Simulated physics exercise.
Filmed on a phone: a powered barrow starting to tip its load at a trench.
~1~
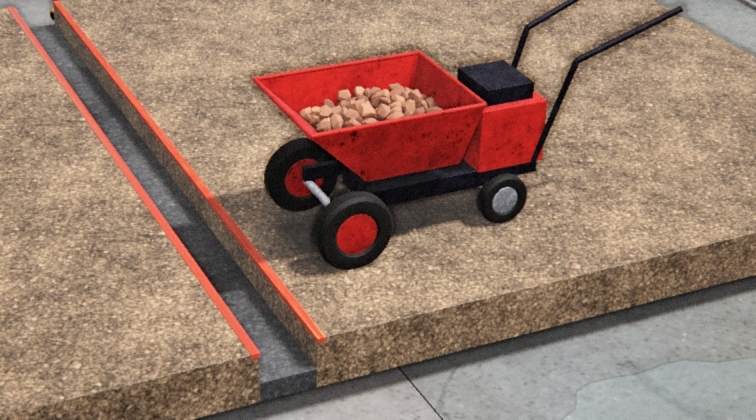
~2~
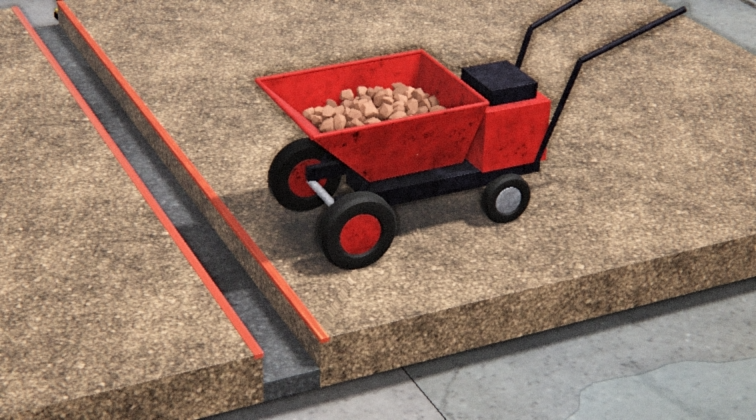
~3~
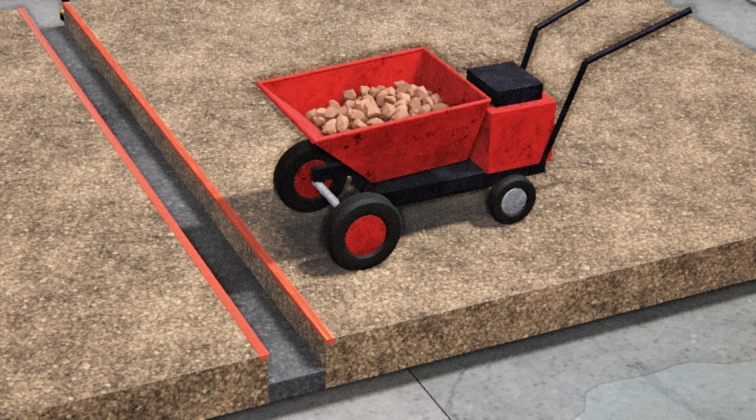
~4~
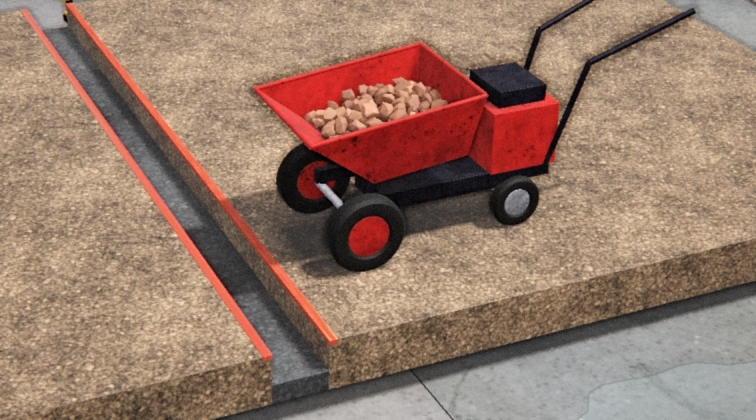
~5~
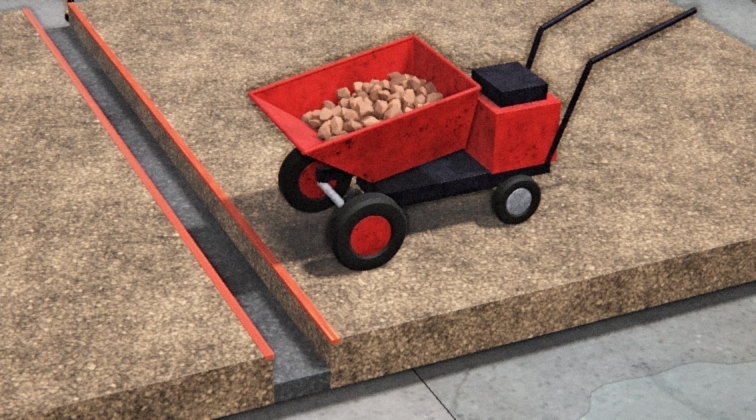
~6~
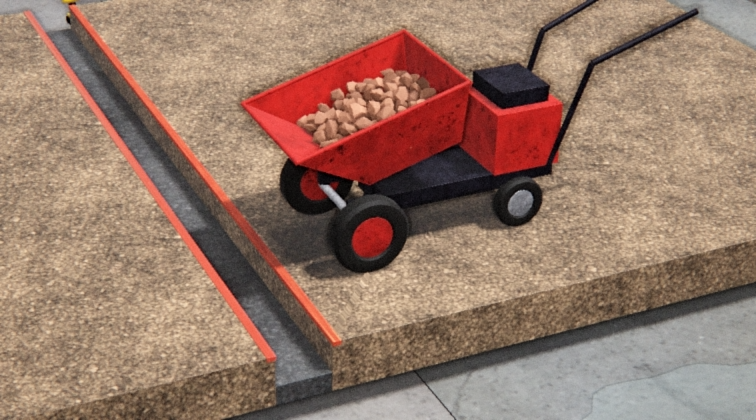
A red powered barrow with black handles and red-hubbed front wheels stands on a raised, gravelly brown slab, seen from above and to one side. Reddish-brown rubble fills its skip, and to the left a narrow, orange-edged trench cuts through the slab, with grey paving around. The skip tilts gradually forward toward the left, its back rising and its lip dipping, while the view drifts very slightly.
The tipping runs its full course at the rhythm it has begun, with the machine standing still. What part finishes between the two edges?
It catches less than half.
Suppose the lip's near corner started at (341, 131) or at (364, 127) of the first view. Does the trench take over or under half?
At the first place above a half, at the second the larger part.
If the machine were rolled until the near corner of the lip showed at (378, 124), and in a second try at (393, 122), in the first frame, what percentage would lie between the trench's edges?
The first gives 70 %, the second 60 %.
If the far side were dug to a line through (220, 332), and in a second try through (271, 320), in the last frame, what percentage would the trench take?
Near 80 % and 0 %.
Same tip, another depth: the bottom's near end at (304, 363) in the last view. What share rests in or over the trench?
About 20 per cent.
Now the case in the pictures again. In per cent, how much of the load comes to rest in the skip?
Roughly 15 in a hundred.
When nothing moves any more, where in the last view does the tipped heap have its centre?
Roughly at (185, 266).
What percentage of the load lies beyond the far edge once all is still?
Close to 60 per cent.
Shortly afterwards, skip tipped steeply; the whole lot in the skip.
Next, skip tipped right over; all but a few in the skip; only a few in or heaped over the trench; a little beyond it; only a few falling.
Some moments later, skip tipped right over; near a quarter in the skip; near a quarter in or heaped over the trench; near two thirds beyond it.
In the end, skip tipped right over; a little in the skip; near a quarter in or heaped over the trench; near two thirds beyond it.
